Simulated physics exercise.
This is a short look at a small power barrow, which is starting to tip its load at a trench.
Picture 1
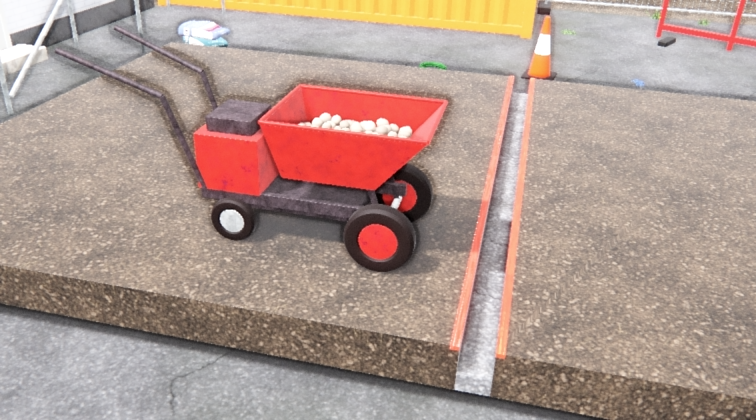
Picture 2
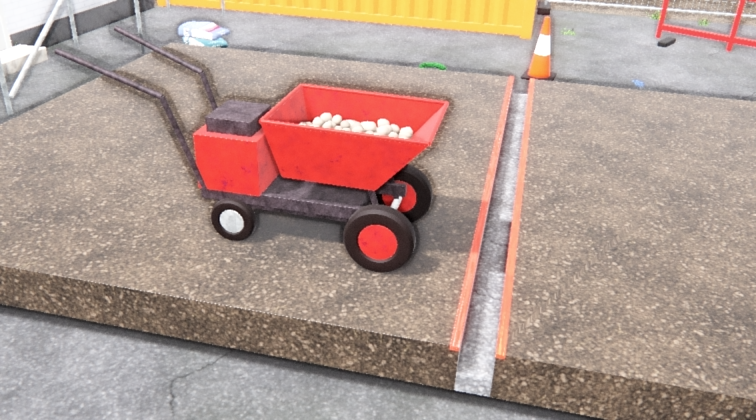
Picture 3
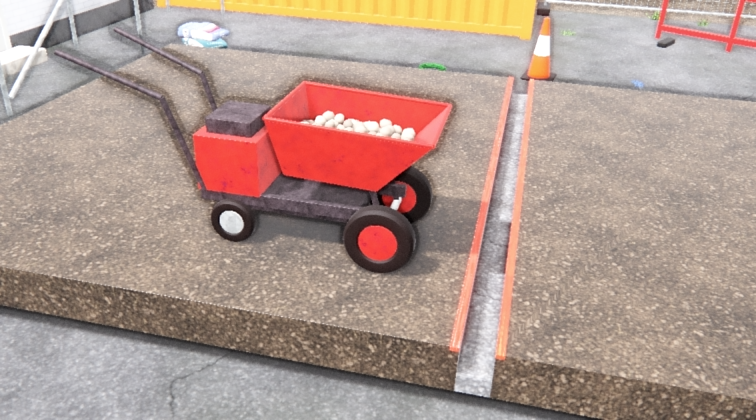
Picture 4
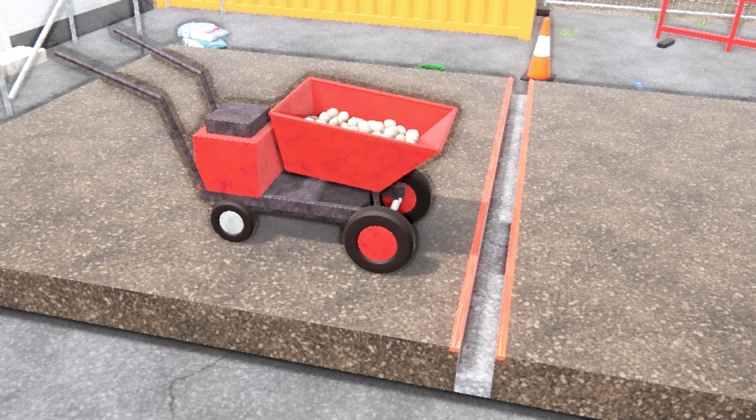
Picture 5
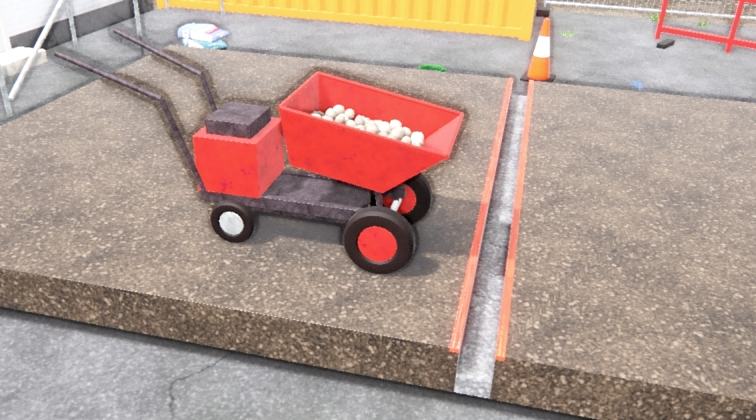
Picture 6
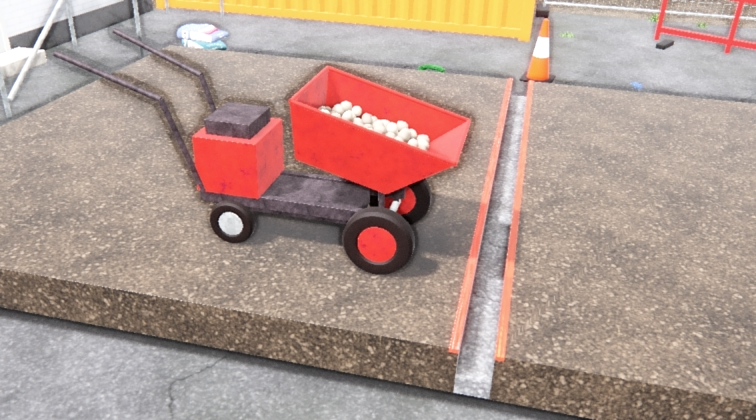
At first, a small red power barrow stands still on a brown slab, its skip level and holding pale, rounded pebbles, left of a narrow orange-edged trench. Then the skip's back rises slowly and its front lip dips toward the right, ending clearly tilted, with the pebbles still inside and the wheels unmoved.
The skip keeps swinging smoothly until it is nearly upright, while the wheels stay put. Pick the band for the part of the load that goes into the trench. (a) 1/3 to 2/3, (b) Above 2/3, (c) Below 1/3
The answer is c.
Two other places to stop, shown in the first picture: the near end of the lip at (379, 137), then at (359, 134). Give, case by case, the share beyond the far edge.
About 20 and 10 per cent.
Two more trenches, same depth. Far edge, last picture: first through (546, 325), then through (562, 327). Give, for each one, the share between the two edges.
Roughly 90 per cent, and 100 per cent.
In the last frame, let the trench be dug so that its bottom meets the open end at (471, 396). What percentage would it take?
The share comes to around 10 percent.
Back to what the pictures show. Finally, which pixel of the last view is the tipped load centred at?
Roughly pixel (546, 266).
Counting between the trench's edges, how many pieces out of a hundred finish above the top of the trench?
Roughly 25 percent.
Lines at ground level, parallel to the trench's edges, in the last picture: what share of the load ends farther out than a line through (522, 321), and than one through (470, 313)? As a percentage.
Estimate: 60 % and 90 %, respectively.
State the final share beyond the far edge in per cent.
Close to 75 in a hundred.
Soon after the last picture, skip tipped steeply; all in the skip.
A little later, skip tipped right over; most in the skip; a stray few in or heaped over the trench; a small part beyond it; a stray few falling.
Later still, skip tipped right over; about a quarter in the skip; a small part in or heaped over the trench; most beyond it.
By the end, skip tipped right over; a small part in the skip; a small part in or heaped over the trench; most beyond it.
